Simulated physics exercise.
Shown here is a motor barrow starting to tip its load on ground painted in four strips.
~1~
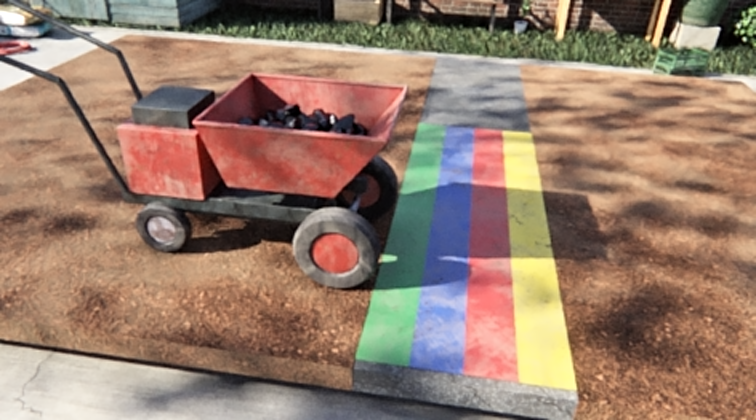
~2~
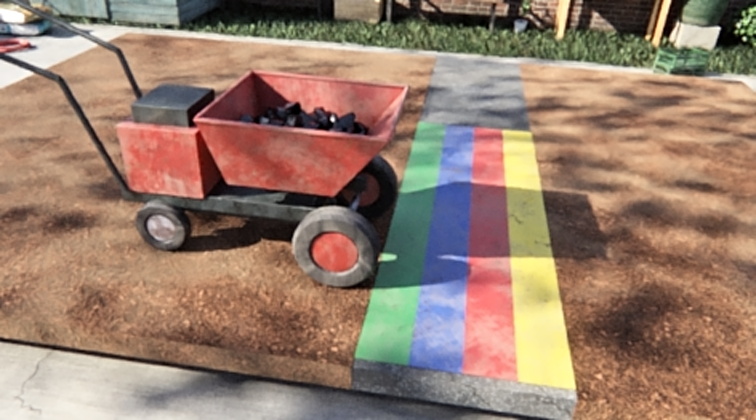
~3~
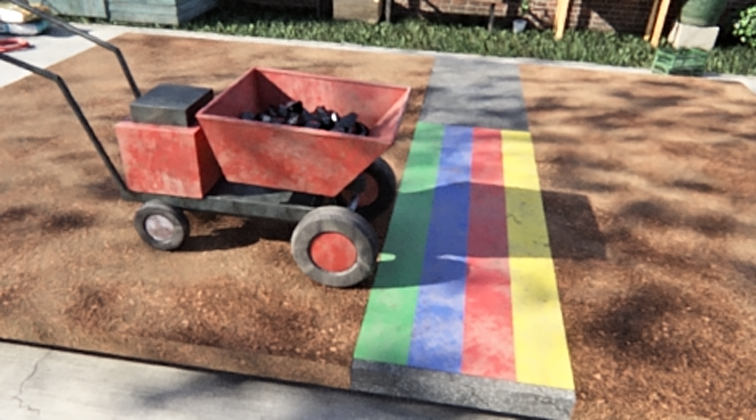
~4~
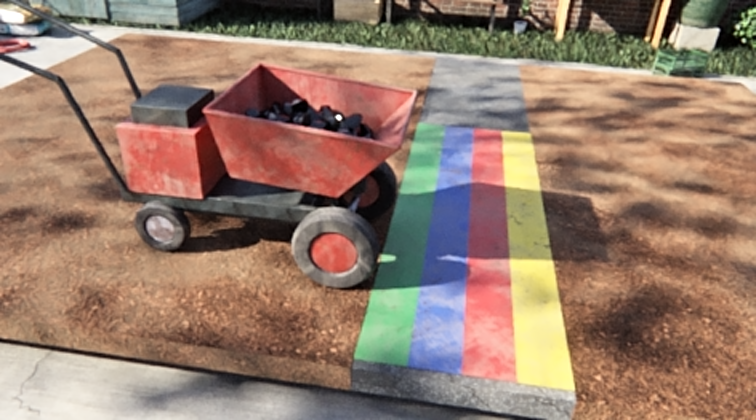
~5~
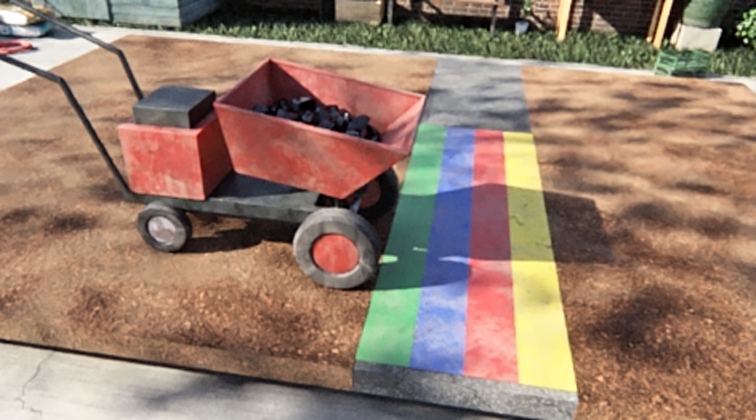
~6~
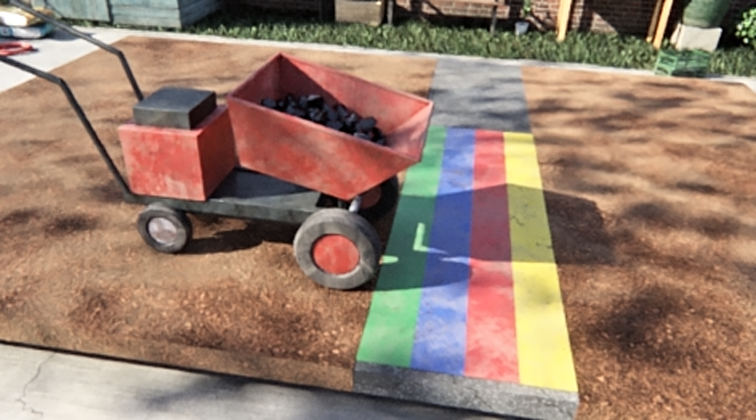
Red skip of a motor barrow holding black coal lumps, slowly tilting forward to the right beside green, blue, red and yellow strips.
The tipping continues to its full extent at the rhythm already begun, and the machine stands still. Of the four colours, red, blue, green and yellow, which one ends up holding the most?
The red one holds the most.
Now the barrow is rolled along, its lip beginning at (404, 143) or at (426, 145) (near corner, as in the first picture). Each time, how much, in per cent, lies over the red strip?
First spot: Roughly 30 percent; second spot: Roughly 10 percent.
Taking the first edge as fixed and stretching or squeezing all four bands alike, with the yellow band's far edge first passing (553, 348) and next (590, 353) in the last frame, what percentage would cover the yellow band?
First some 30, then 20 per cent.
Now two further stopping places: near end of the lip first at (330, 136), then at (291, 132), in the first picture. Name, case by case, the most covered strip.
That blue strip first, the strip in green second.
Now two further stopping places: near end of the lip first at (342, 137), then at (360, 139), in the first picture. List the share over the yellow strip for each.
10 and 10 in a hundred, in that order.
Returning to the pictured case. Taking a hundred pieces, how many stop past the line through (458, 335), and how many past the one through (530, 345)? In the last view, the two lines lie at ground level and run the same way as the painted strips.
Result, first then second: 80 %, 20 %.
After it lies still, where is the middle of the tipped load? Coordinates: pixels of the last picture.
About pixel (504, 262).
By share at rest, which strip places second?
Second: The yellow one.
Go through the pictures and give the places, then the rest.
Lip of the skip at (387, 141), level; top of the load at (295, 124), lumps of coal; green strip at (391, 320); blue strip at (440, 327); red strip at (491, 333); yellow strip at (542, 340), in the first picture.
Lip of the skip at (388, 141), level; top of the load at (296, 122), in the second picture.
Lip of the skip at (391, 143), tipped barely; top of the load at (298, 121), in the third picture.
Lip of the skip at (399, 147), tipped barely; top of the load at (292, 129), in the fourth picture.
Lip of the skip at (409, 153), tipped a little; top of the load at (288, 126), in the fifth picture.
Lip of the skip at (418, 160), tipped a little; top of the load at (295, 123); green strip at (392, 321); blue strip at (441, 328); red strip at (492, 335); yellow strip at (543, 341), in the sixth picture.
Soon after the last picture, skip tipped steeply; all in the skip.
A little later, skip tipped steeply; nearly all in the skip; a stray few over the red strip.
Later still, skip tipped right over; about a third in the skip; about a third over the red strip; about a quarter over the yellow strip; a small part off the paint.
At rest, skip tipped right over; about a quarter in the skip; none over the green strip; a stray few over the blue strip; about half over the red strip; about a quarter over the yellow strip; a small part off the paint.
